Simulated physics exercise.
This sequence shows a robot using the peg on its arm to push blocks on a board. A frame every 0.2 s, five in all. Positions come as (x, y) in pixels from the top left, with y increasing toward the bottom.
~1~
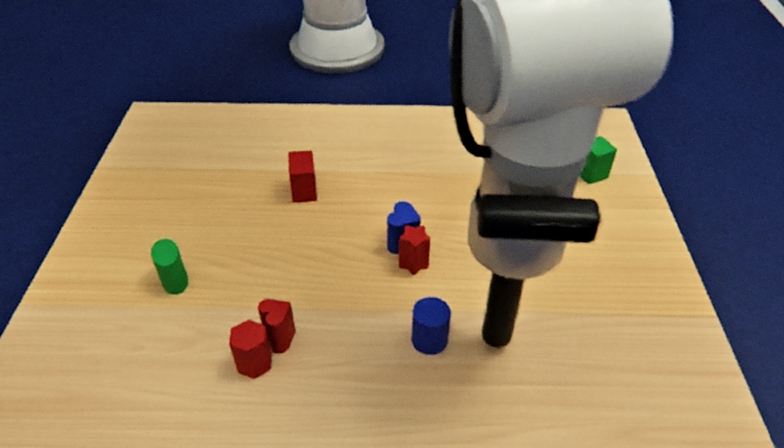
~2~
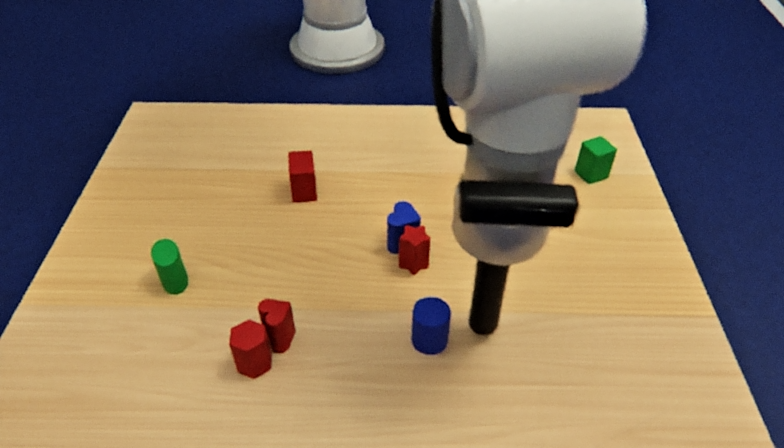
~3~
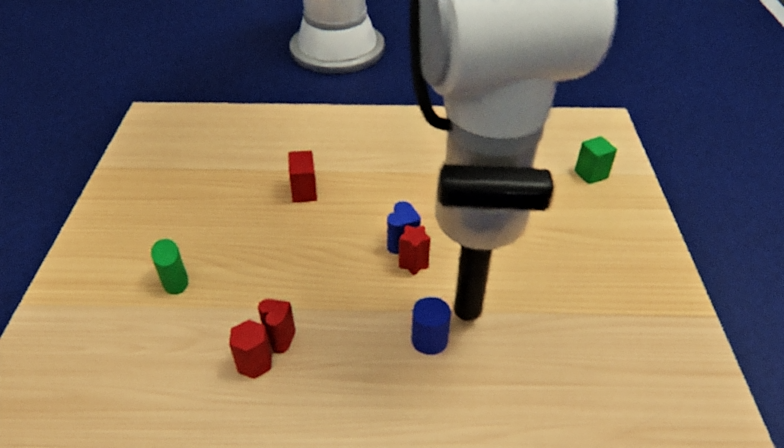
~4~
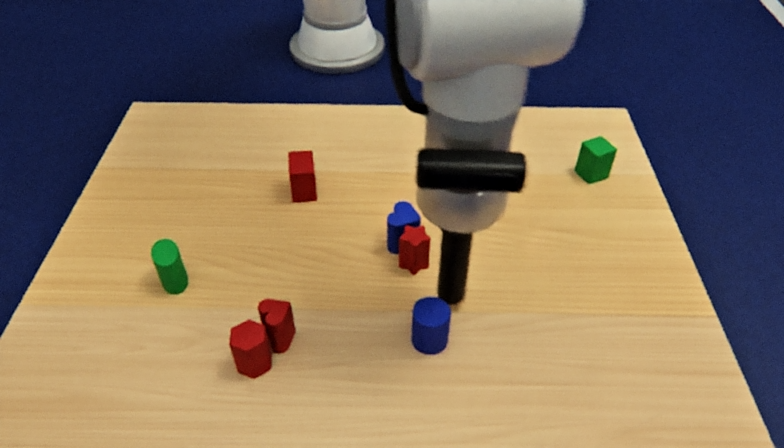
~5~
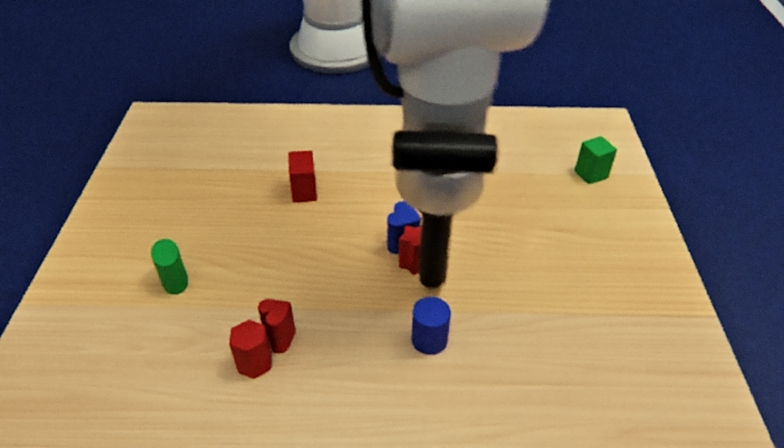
A robot arm moves its black peg left and away past a still blue cylinder.
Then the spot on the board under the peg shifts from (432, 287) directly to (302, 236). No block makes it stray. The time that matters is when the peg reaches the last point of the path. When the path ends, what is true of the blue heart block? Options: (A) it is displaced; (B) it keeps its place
Option A.
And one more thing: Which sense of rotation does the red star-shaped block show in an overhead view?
It goes round the way clock hands do.
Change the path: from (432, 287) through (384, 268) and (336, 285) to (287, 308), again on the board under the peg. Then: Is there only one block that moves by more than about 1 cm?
Going by the path, no.
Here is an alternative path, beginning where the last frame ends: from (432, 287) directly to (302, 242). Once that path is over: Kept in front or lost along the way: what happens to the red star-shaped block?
It slips out to the side or back.
The first path, step by step. One third of the way, peg at (385, 261); blue heart block at (403, 206); red star-shaped block at (401, 226), turned 75° clockwise.
Two thirds of the way, peg at (341, 244); blue heart block at (403, 206); red star-shaped block at (400, 226), turned 80° clockwise.
At the end, peg at (301, 228); blue heart block at (403, 206); red star-shaped block at (400, 226), turned 80° clockwise; blue cylinder in place.
